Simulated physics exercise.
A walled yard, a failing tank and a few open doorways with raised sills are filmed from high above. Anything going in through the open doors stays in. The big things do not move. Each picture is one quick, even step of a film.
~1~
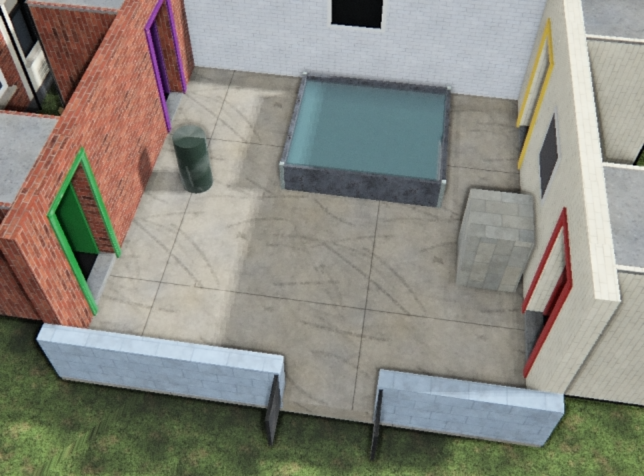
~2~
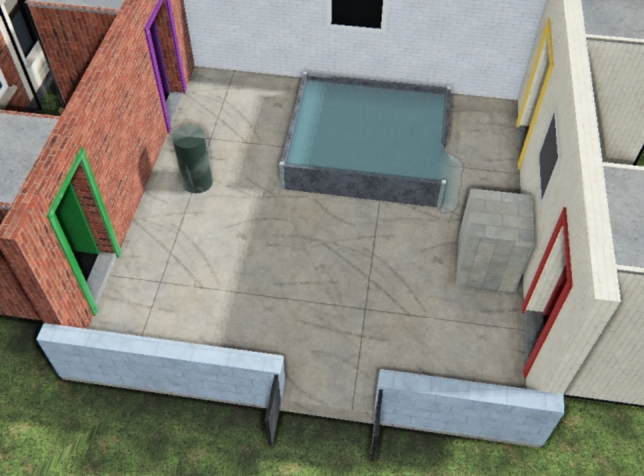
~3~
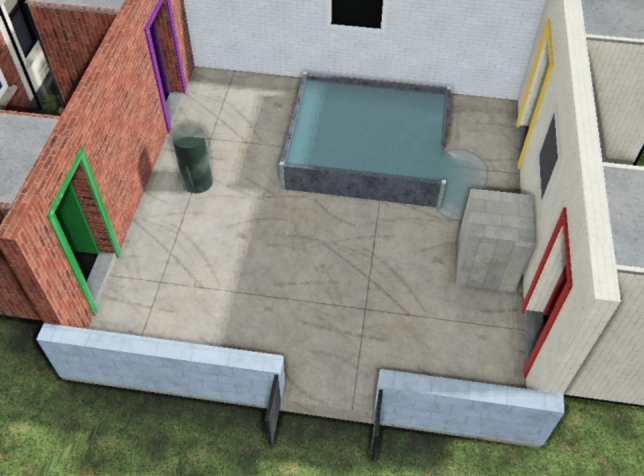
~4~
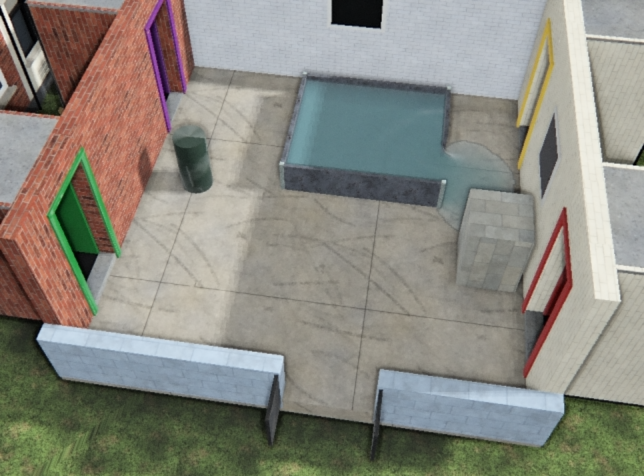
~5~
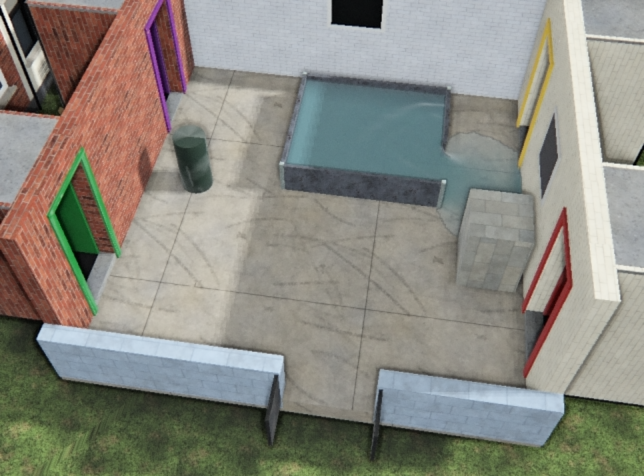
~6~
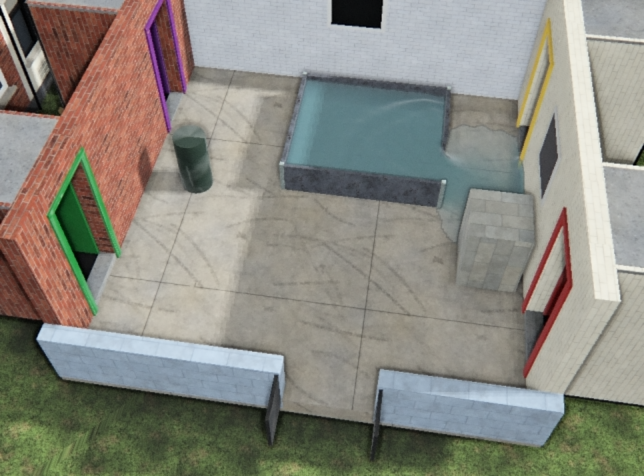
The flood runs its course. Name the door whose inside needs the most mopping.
Yellow.
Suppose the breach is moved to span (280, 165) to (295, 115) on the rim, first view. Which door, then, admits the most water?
My pick is the purple door.
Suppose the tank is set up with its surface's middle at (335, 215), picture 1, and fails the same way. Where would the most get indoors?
Answer: The red one.
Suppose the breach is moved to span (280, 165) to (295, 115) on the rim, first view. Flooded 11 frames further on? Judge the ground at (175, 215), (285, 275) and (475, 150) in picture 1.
Going through them in turn, I'd say sodden, spared and spared.
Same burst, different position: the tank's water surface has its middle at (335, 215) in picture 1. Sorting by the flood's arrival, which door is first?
It's the one in red.
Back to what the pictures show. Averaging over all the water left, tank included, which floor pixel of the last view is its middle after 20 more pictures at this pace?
My reading is close to (410, 171).
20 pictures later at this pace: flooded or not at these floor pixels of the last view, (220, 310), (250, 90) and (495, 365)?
The first spot is spared, the second spared and the third swamped.
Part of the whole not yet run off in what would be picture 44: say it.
Roughly 96 percent.
A moment on, water covers 10 % of the floor; green door not reached, purple door not reached, red door not reached, yellow door a trickle in.
Next, water covers 20 % of the floor; green door not reached, purple door not reached, red door wet at the sill, nothing in, yellow door some in.
Then, water covers 45 % of the floor; green door not reached, purple door not reached, red door wet at the sill, nothing in, yellow door some in.
Later, water covers 85 % of the floor; green door wet at the sill, nothing in, purple door a trickle in, red door wet at the sill, nothing in, yellow door a lot in.
In the end, water covers 95 % of the floor; green door wet at the sill, nothing in, purple door some in, red door wet at the sill, nothing in, yellow door a lot in; the yellow door has let in the most.
